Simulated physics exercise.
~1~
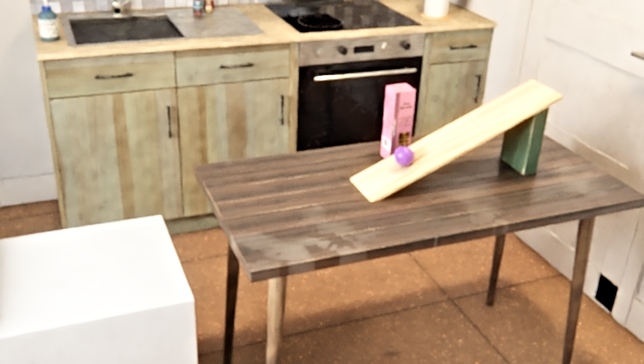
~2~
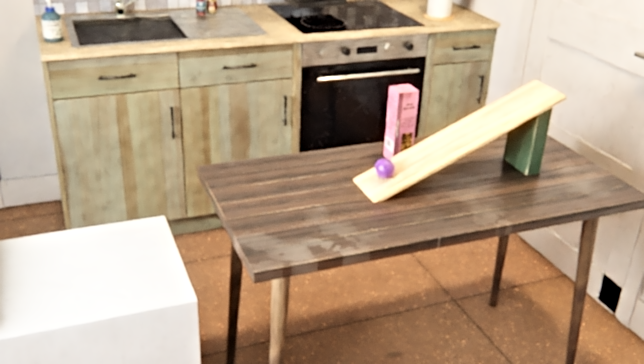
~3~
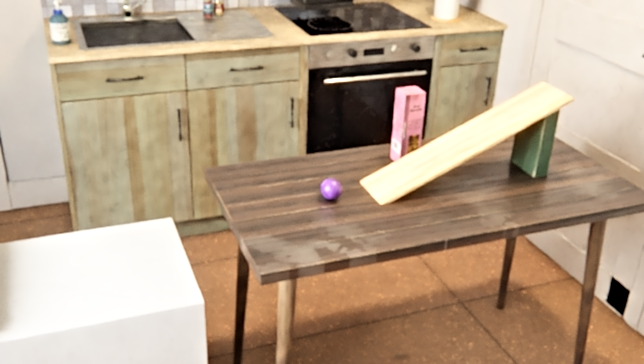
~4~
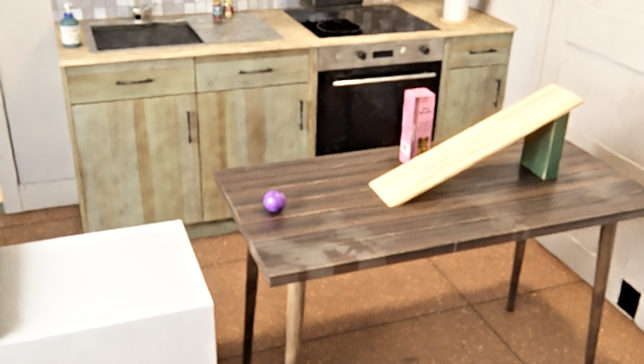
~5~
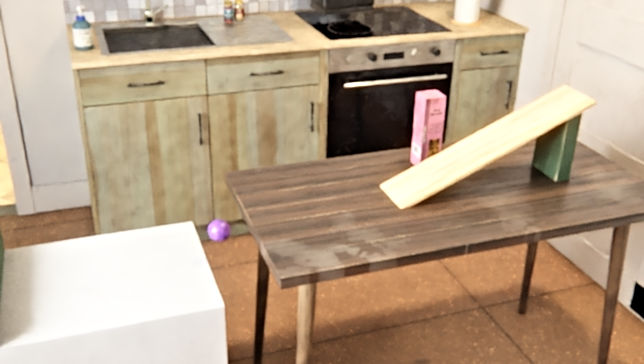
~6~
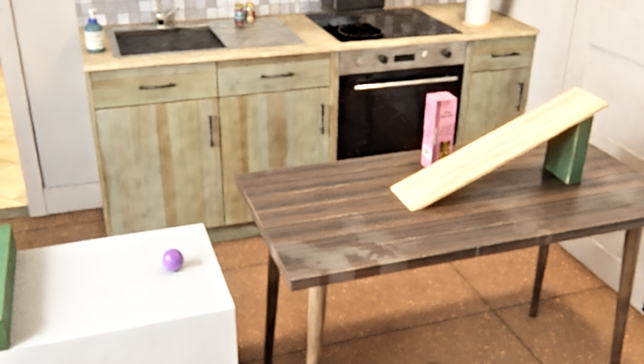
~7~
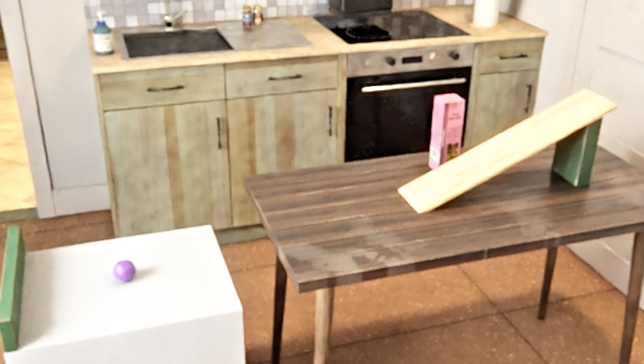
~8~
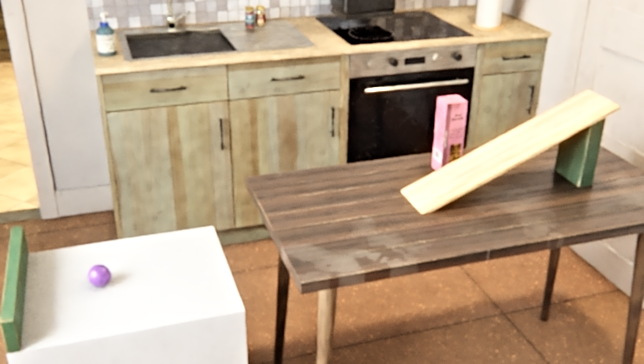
At the start, a small purple onion is near the low end of a pale wooden ramp propped on a dark table, with a pink carton standing beside it and kitchen cabinets and an oven behind. The onion rolls down off the ramp and travels left across the tabletop. It leaves the table's left edge and drops through the gap toward a lower white cabinet. It clears the gap and comes onto the white top, then keeps rolling left as the view pans slightly left. It ends on the white surface, short of a green batten, while the carton still stands in its place.
